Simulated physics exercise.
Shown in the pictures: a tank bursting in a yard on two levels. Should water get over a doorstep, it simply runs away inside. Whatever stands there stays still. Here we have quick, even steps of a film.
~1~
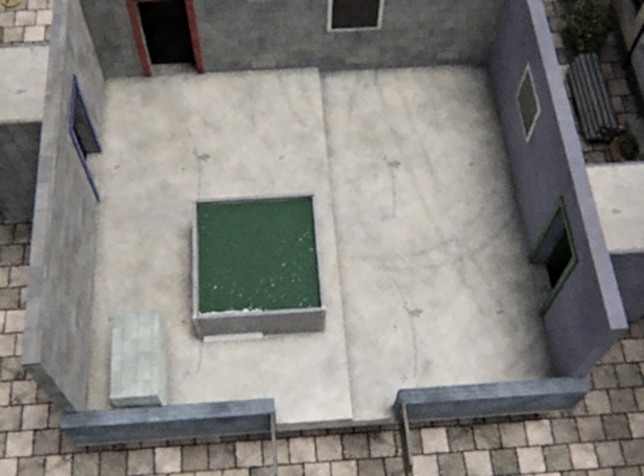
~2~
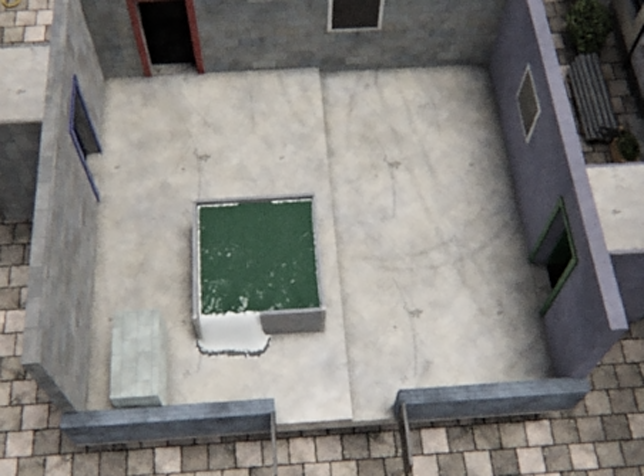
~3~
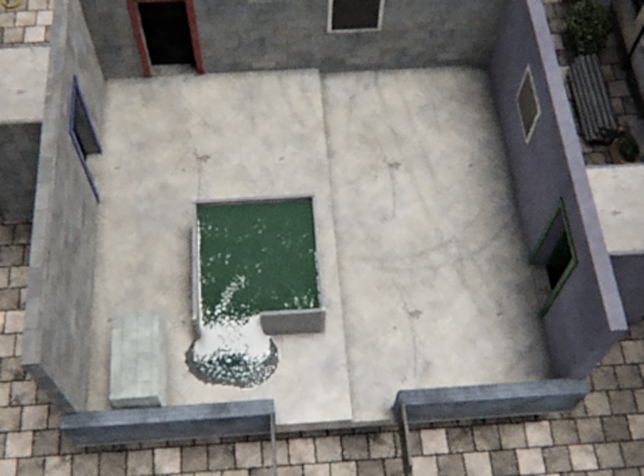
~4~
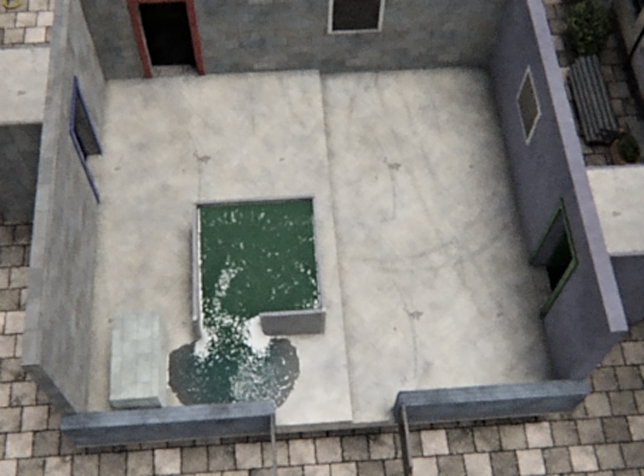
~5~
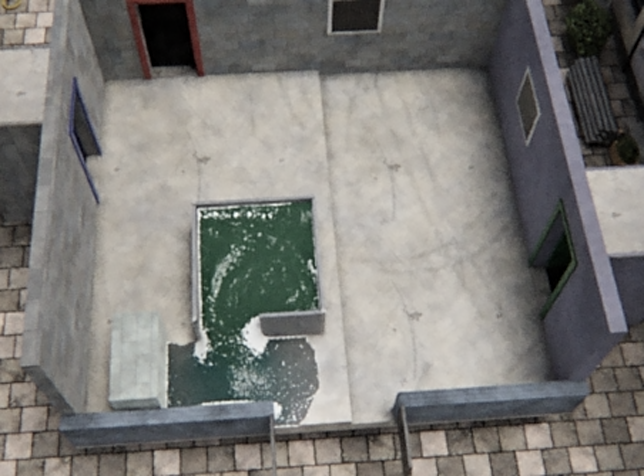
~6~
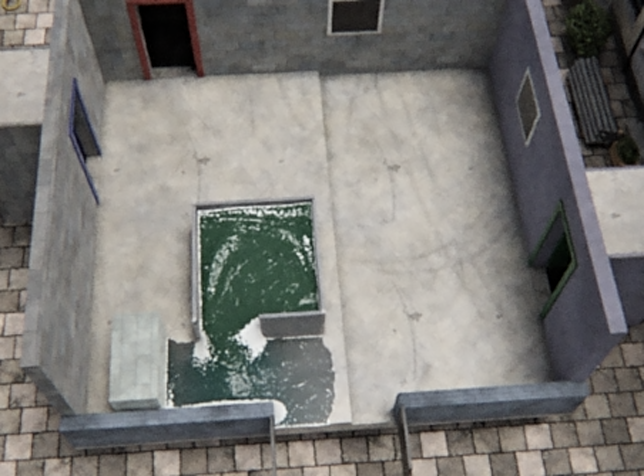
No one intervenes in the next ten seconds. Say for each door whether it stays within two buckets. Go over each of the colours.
My prediction: Blue door: Two buckets or fewer; red door: More than two buckets; green door: More than two buckets.
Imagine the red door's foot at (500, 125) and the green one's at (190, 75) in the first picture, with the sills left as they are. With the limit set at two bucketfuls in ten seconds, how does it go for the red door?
Well, the red door comes in low.
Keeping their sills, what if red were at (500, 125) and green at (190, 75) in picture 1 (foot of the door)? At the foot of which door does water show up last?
Last: The red door.
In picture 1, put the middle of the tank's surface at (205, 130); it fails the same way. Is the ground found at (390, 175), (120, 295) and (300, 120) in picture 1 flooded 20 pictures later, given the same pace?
Spared, soaked, spared.
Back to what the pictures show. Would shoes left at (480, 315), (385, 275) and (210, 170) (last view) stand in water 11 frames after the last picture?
Point by point: Not yet wet, not yet wet, not yet wet.
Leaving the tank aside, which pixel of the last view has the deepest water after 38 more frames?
Somewhere close to (179, 407).
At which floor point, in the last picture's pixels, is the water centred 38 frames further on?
Around pixel (272, 273) of the last picture.
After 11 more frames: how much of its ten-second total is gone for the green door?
About 0 per cent.
A moment on, water covers 10 % of the floor; the blue door not reached, the red door not reached, the green door not reached.
Next, water covers 20 % of the floor; the blue door not reached, the red door not reached, the green door not reached.
Then, water covers 50 % of the floor; the blue door wet at the sill, nothing in, the red door wet at the sill, nothing in, the green door wet at the sill, nothing in.
Later, water covers 60 % of the floor; the blue door under two buckets in, the red door over two buckets in, the green door over two buckets in.
In the end, water covers 90 % of the floor; the blue door under two buckets in, the red door far over two buckets in, the green door over two buckets in.
